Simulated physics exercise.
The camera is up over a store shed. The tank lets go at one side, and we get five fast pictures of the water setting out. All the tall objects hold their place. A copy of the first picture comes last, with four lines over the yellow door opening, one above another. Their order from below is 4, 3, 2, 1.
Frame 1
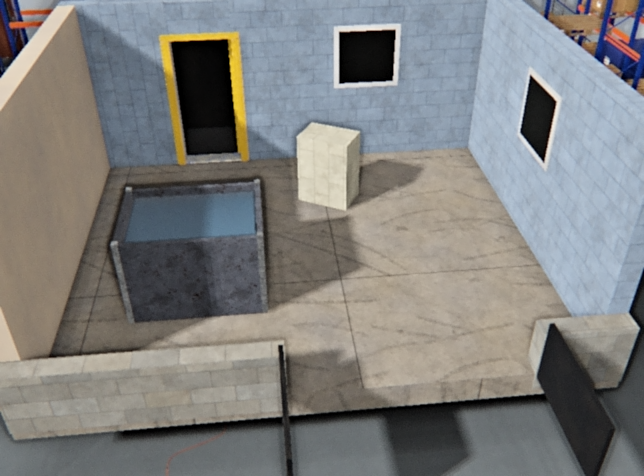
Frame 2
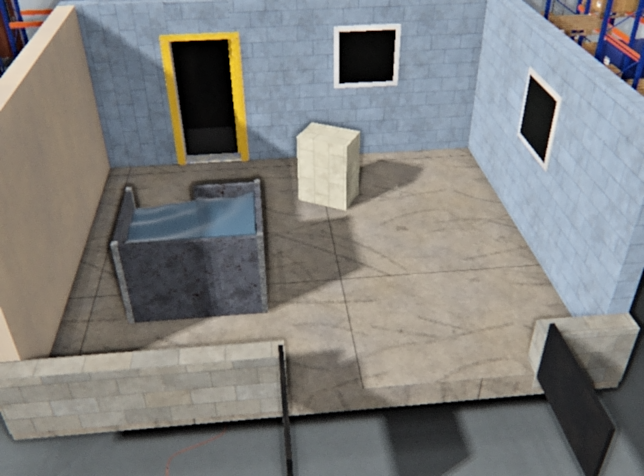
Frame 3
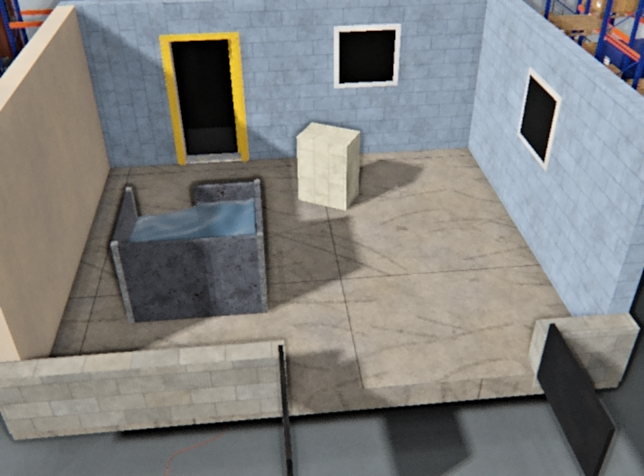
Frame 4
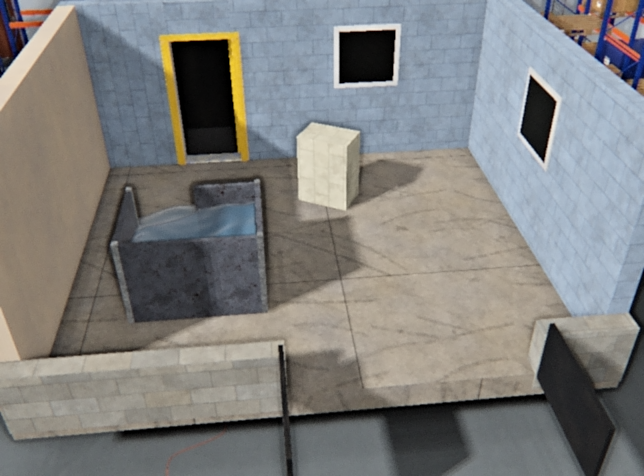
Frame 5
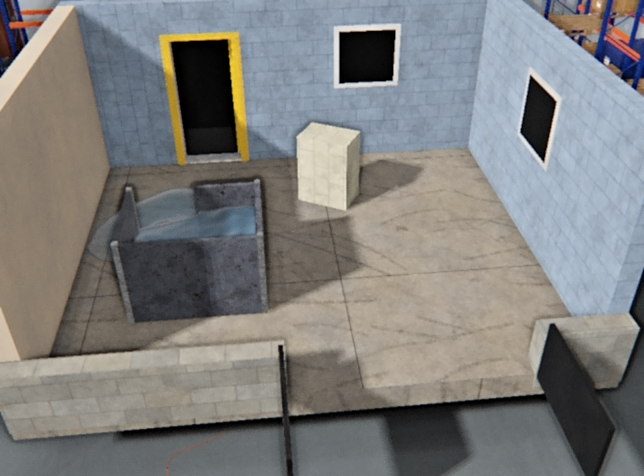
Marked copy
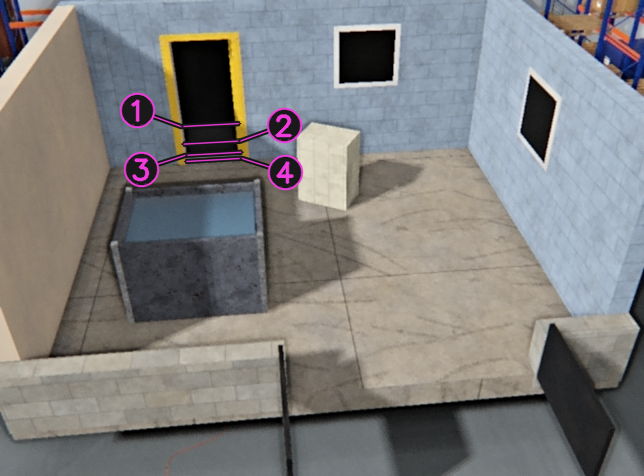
Water in a dark stone tank starting level, then sloping and rippling as a gap opens behind, spreading out past the left side.
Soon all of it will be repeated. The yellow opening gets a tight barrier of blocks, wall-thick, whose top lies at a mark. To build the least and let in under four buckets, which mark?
The answer is height 2.
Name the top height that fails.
It is 3.
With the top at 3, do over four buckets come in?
Yes, it does.
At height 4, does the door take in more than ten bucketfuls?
Yes, it does.
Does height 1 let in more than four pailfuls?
No.
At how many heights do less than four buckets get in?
Two of them.
On the marked copy, 1 at (210, 125); 2 at (212, 142); 3 at (213, 153); 4 at (214, 159); from the bottom up 4, 3, 2, 1.
If 1 is chosen, nothing gets over.
If 2 is chosen, a splash gets over, under a bucket.
If 3 is chosen, about 14 bucketfuls get in.
If 4 is chosen, dozens of bucketfuls pour in.
